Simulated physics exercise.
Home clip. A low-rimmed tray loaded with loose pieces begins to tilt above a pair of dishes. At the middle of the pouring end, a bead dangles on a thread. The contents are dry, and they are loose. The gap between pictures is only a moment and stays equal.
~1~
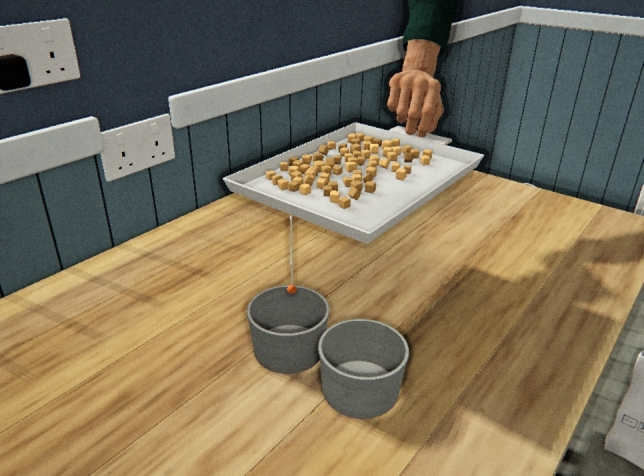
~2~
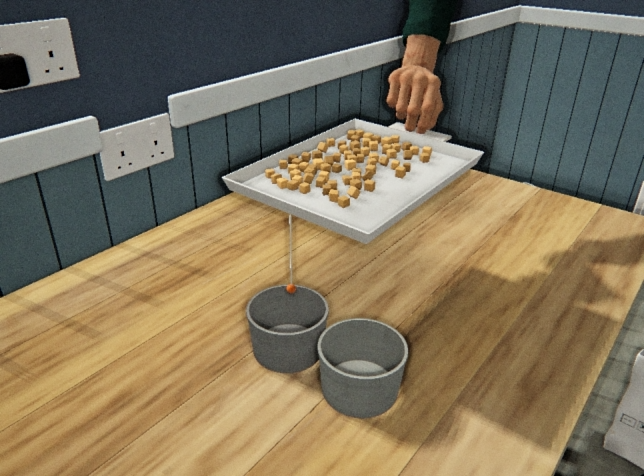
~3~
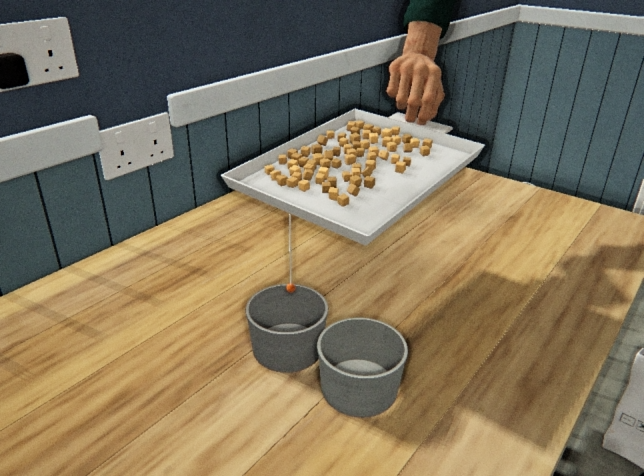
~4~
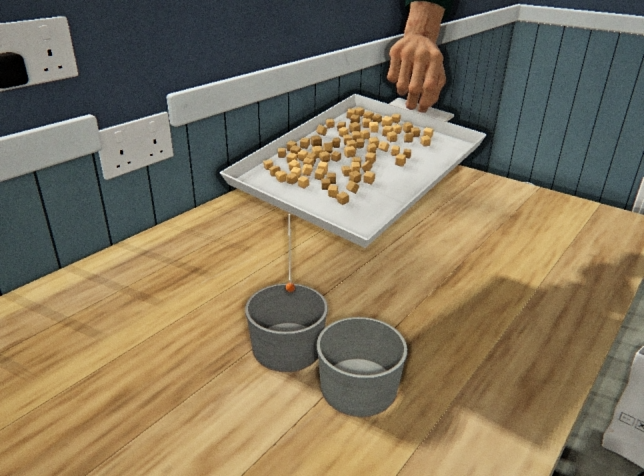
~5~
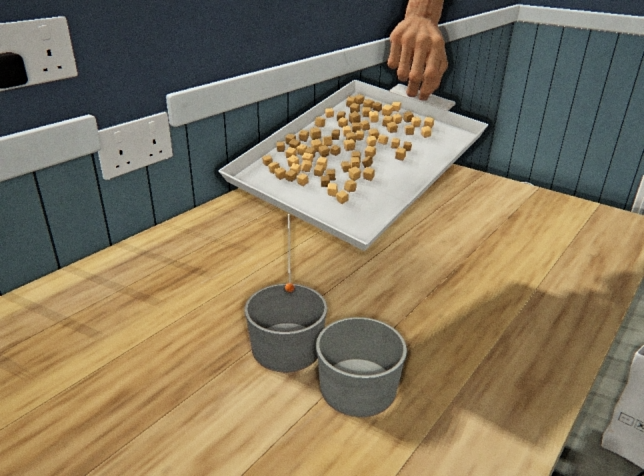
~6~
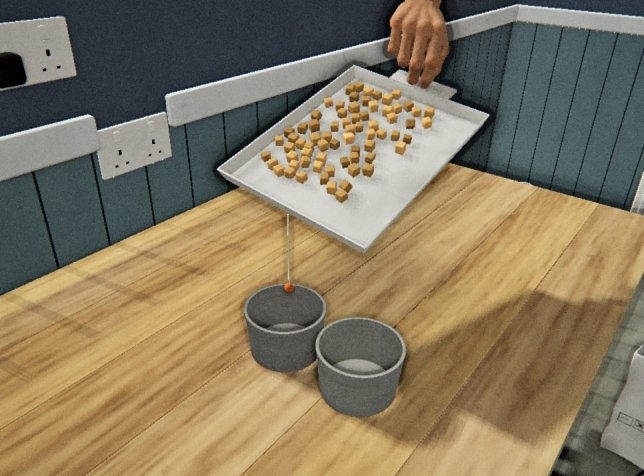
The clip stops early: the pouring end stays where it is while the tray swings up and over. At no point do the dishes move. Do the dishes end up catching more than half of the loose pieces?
Yes.
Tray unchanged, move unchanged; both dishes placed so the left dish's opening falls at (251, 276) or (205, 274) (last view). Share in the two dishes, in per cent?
30, then 0 %.
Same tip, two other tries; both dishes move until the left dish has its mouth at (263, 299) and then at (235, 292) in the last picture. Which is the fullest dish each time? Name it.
First try: The right-side dish; second try: The right-side dish.
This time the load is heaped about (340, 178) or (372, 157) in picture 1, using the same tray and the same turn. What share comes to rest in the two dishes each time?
From the first start you get 60 in a hundred, from the second 70 in a hundred.
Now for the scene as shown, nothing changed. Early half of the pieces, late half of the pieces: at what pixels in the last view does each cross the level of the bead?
Near (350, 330) to start, and near (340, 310) afterwards.
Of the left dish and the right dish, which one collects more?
The one at right wins.
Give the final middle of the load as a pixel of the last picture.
I'd place the middle at about (351, 372).
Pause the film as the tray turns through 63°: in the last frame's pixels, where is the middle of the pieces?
The middle of the load sits near (341, 223).
Soon, tray tipped steeply; most on the tray; a stray few in the right dish; a small part in the air.
A while on, tray tipped past a quarter turn; a small part on the tray; about two thirds in the right dish; a small part in the left dish; a small part outside both; a small part in the air.
Towards the end, tray tipped past a quarter turn; most in the right dish; a small part in the left dish; a small part outside both.
Finally, tray tipped past a quarter turn; most in the right dish; a small part in the left dish; a small part outside both.
